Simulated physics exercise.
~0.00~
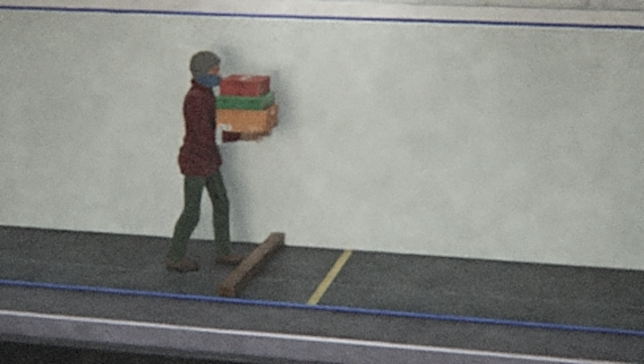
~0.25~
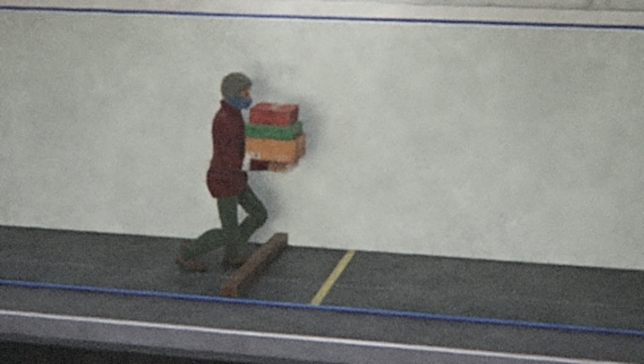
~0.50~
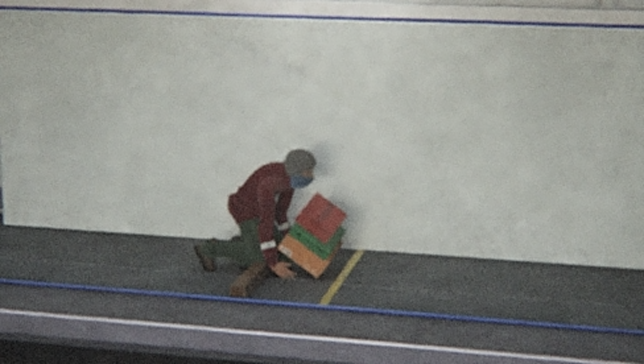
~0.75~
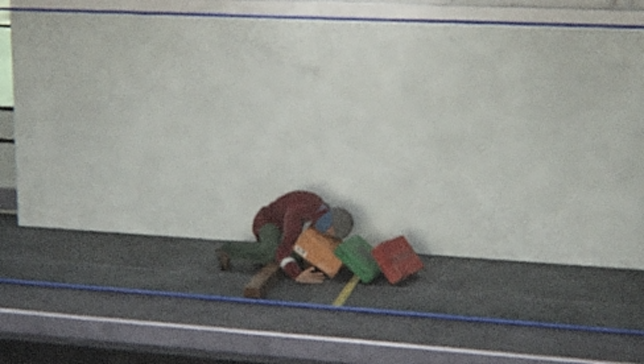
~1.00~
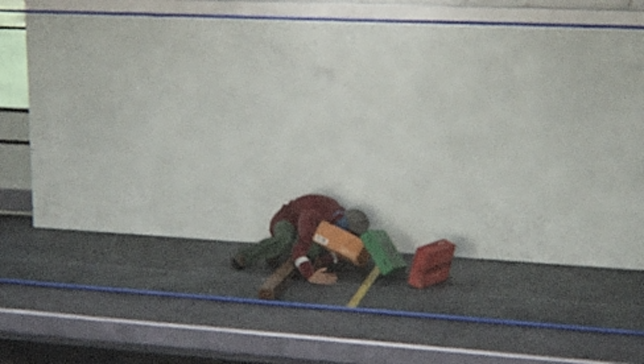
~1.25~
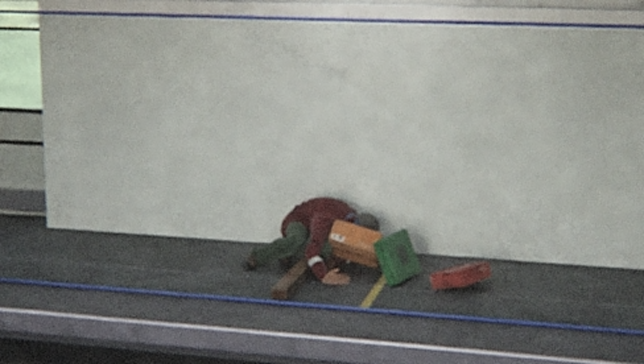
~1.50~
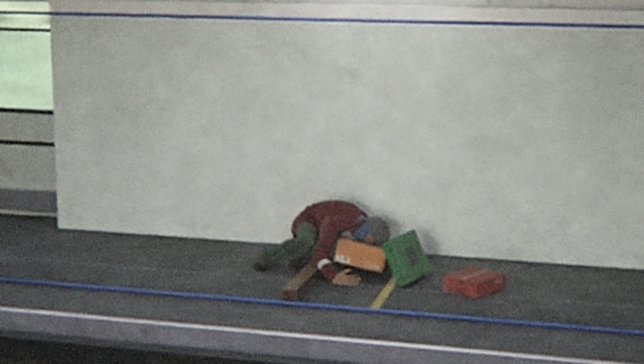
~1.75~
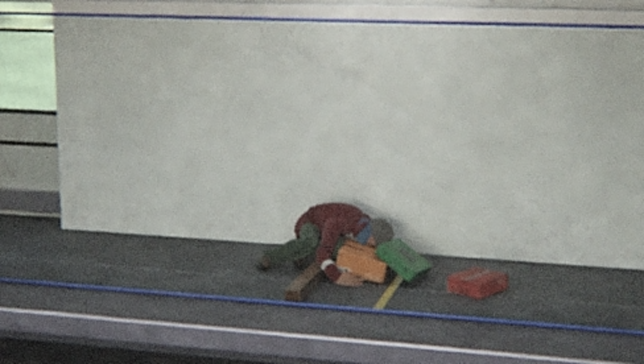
At the start, a masked courier in a dark red jacket carries a stack of red, green and orange boxes rightward, toward a low rail lying before a yellow line. The courier lurches forward at the rail, knees bending, and pitches down with arms still around the tilting stack. The boxes spill ahead as the courier's upper body folds to the floor. The red box tumbles beyond the line and turns over, while the green one tips near it. Finally the courier lies crumpled over the rail, head short of the line, beside the orange box, which also stops short.
